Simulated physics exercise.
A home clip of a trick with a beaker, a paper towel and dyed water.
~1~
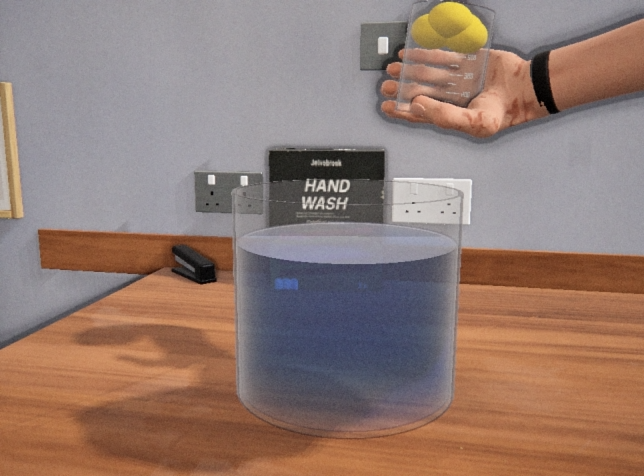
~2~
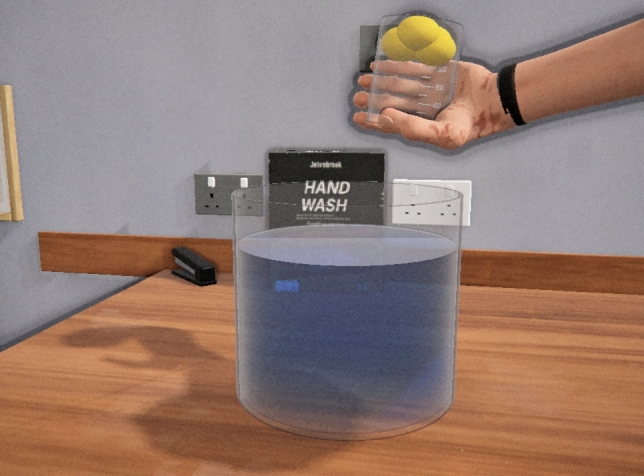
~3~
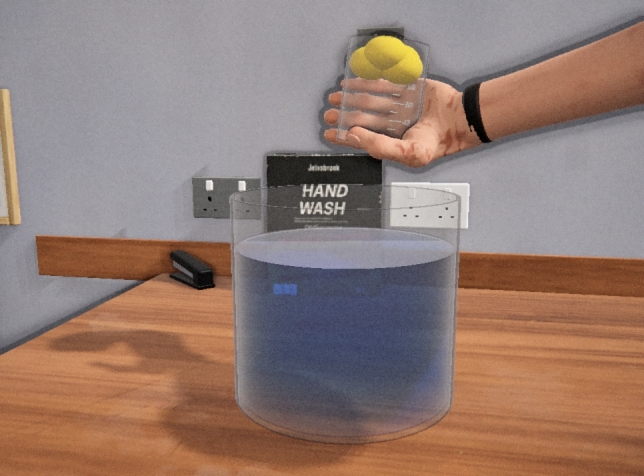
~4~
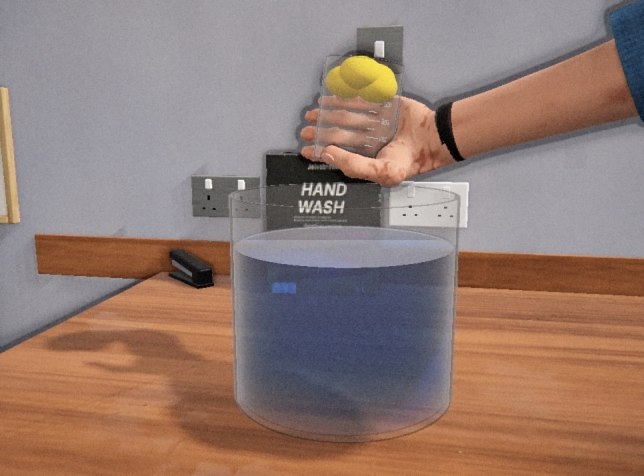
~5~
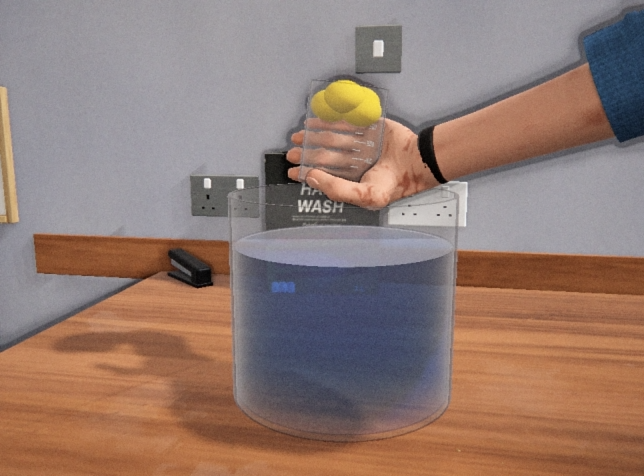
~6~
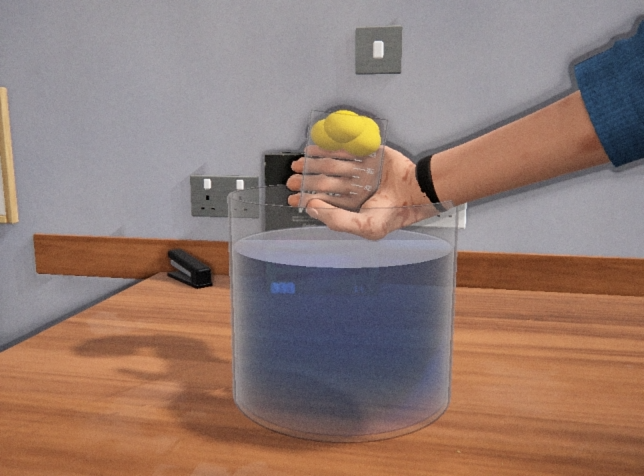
A hand lowers an upside-down beaker holding a yellow paper towel over blue water.
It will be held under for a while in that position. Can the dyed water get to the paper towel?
It stays dry.
Next, the beaker enters the dyed water.
After that, air is trapped inside and holds the level down.
Finally, the beaker is under, still full of air, and the paper towel is dry.
